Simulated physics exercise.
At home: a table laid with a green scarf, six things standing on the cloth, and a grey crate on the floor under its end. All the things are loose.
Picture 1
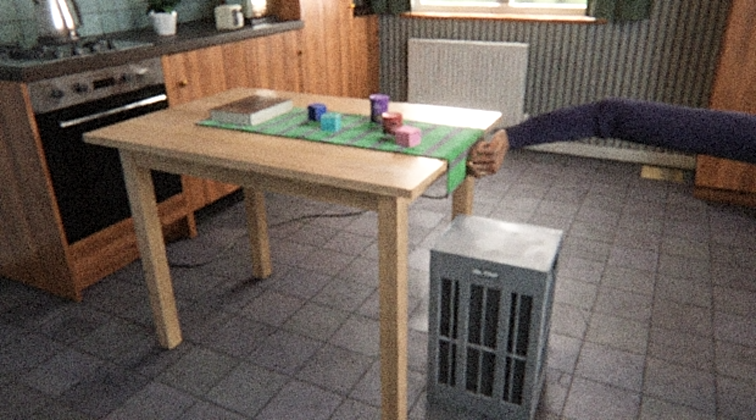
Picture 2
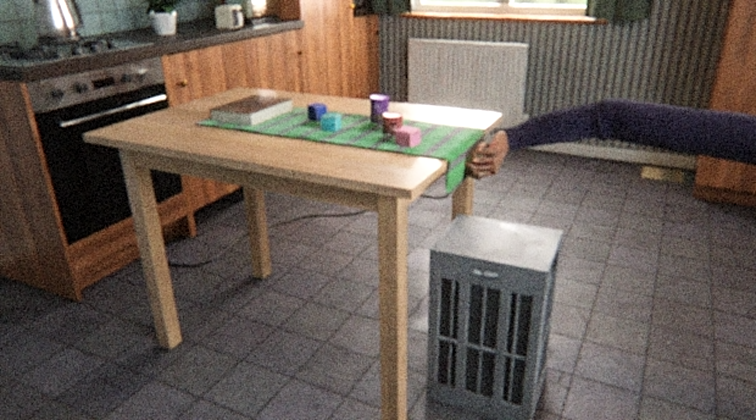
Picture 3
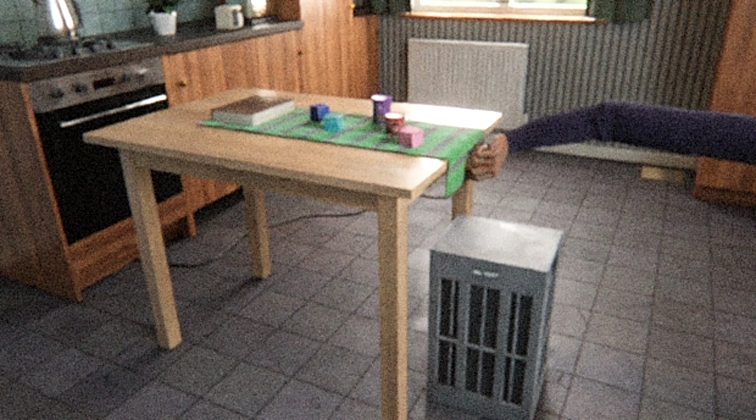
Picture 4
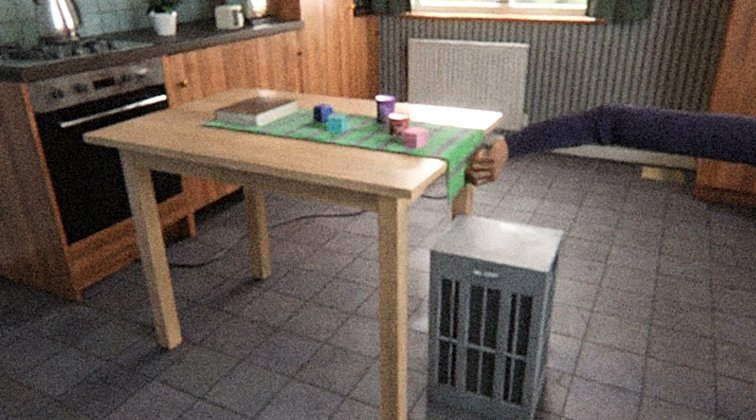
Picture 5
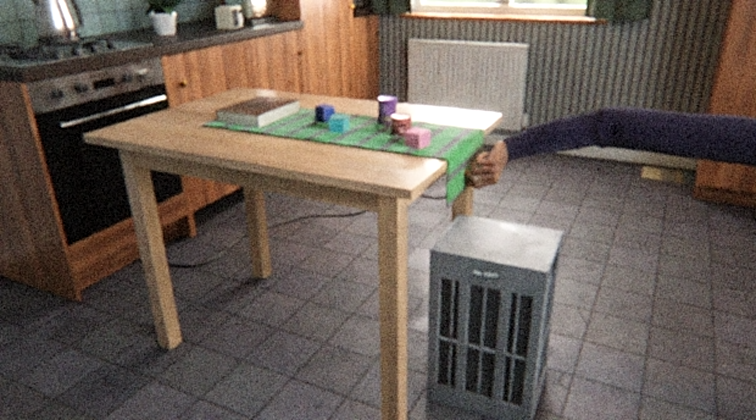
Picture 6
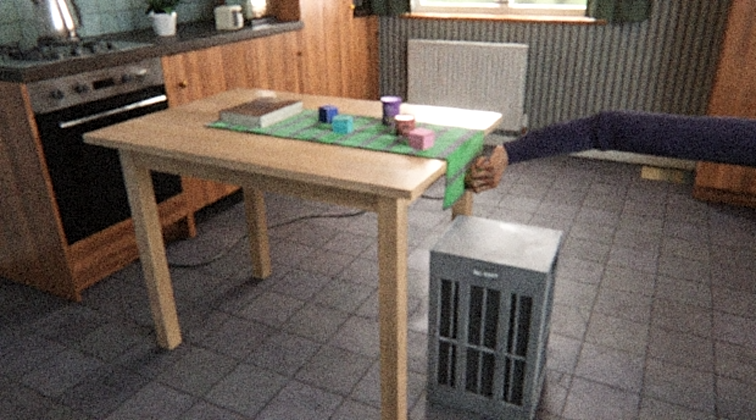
In a kitchen, a hand slowly pulls a green cloth carrying small objects rightward along a table.
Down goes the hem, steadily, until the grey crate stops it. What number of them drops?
The answer is one.
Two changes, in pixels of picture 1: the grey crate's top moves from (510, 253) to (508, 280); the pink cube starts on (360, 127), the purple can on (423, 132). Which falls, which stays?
The pink cube keeps its place on top; the purple can is carried off.
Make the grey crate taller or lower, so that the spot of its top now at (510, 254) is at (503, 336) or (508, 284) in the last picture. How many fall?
The count: 4 and 2.
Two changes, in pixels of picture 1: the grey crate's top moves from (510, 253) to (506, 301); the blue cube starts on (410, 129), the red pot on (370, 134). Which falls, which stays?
The blue cube drops off; the red pot tumbles off.
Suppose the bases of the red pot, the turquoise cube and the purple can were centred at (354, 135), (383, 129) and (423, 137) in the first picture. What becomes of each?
The red pot keeps its place on top; the turquoise cube stays on; the purple can is carried off.
Early on, hem near (465, 212); all still up.
Midway, hem on the crate; pink cube gone.
Finally, hem on the crate; pink cube gone. Over the edge go one.
